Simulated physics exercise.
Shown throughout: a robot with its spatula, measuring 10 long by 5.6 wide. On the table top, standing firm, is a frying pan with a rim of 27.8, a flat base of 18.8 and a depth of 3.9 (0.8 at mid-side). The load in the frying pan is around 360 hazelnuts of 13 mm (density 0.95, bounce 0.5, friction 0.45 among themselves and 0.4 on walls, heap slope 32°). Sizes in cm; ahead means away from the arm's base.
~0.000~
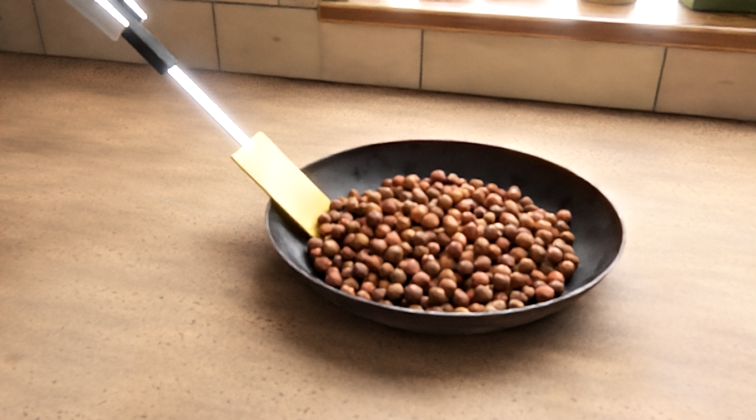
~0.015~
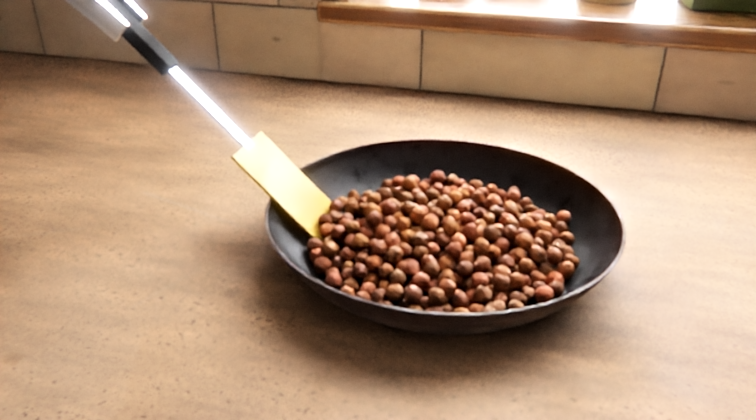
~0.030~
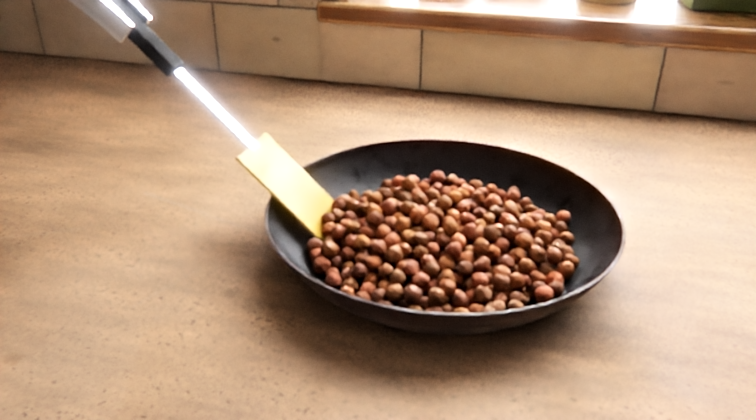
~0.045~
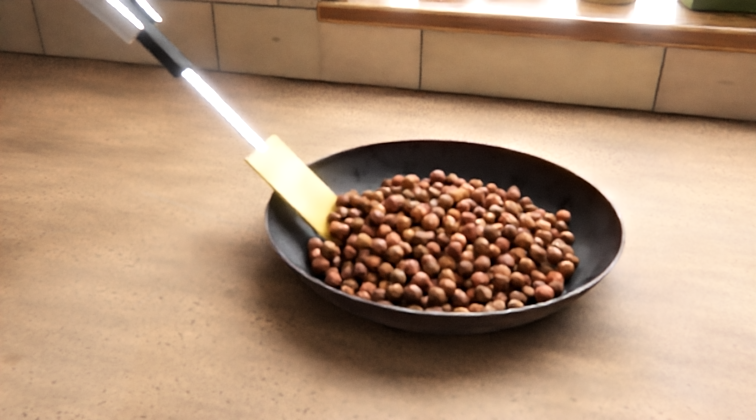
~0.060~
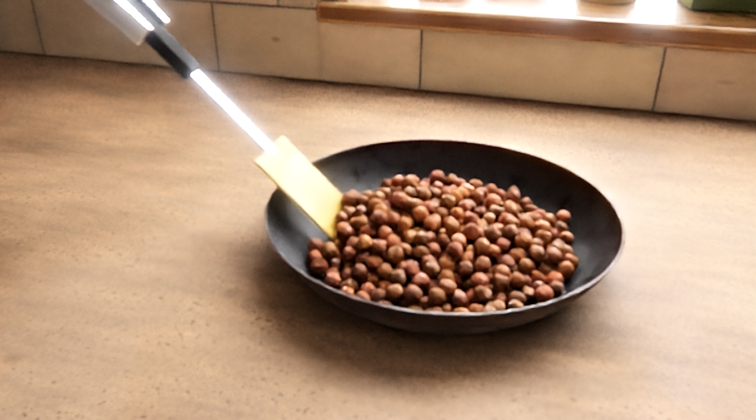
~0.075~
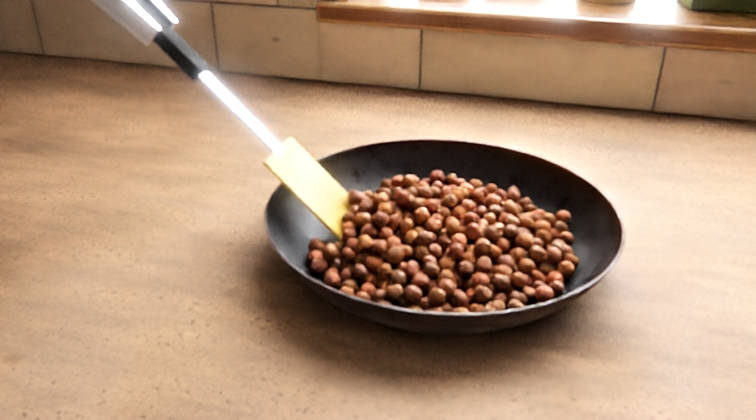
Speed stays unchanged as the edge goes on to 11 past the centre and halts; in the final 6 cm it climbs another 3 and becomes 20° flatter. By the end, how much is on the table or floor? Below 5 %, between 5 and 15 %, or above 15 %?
Between 5 and 15 %.
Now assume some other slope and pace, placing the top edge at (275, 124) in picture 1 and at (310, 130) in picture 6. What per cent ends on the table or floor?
I'd put it at roughly 10 per cent.
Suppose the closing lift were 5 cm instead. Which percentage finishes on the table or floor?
Roughly 10 percent of it.
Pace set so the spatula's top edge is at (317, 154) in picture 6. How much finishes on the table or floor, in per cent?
Some 20 per cent.
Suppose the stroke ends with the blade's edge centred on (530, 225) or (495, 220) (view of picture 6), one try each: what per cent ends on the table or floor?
0 % and 0 %.
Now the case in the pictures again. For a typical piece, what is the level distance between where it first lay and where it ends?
Level distance of around 2 cm.
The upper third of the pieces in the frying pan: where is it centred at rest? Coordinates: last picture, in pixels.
It is centred near (524, 240) in the last view.
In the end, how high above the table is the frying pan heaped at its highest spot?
Peak at rest, approximately 5.0 centimetres.
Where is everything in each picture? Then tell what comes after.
In the first frame, the spatula top edge at (246, 144), sloping 44°; upper third of the load around (441, 226), from x 315 to 570, top at y 180; 360 in the frying pan.
In the second frame, the spatula top edge at (246, 144), sloping 44°; upper third of the load around (440, 226), from x 315 to 570, top at y 180.
In the third frame, the spatula top edge at (251, 145), sloping 44°; upper third of the load around (436, 225), from x 315 to 570, top at y 180.
In the fourth frame, the spatula top edge at (260, 147), sloping 44°; upper third of the load around (434, 224), from x 315 to 570, top at y 180.
In the fifth frame, the spatula top edge at (269, 148), sloping 44°; upper third of the load around (434, 224), from x 315 to 570, top at y 180.
In the sixth frame, the spatula top edge at (277, 149), sloping 44°; upper third of the load around (430, 225), from x 315 to 570, top at y 180; 360 in the frying pan.
After 0.20 s, sloping 44°, highest piece 5 above the table; 360 in the frying pan.
After 0.33 s, sloping 39°, highest piece 6 above the table; 360 in the frying pan.
After 0.59 s, sloping 24°, highest piece 5 above the table; 335 in the frying pan, 23 on the table or floor, 2 on the blade or in flight.
After 1.64 s, sloping 24°, highest piece 4 above the table; 333 in the frying pan, 27 on the table or floor.
In the end, 333 in the frying pan, 27 on the table or floor. That is 8 % on the table or floor.
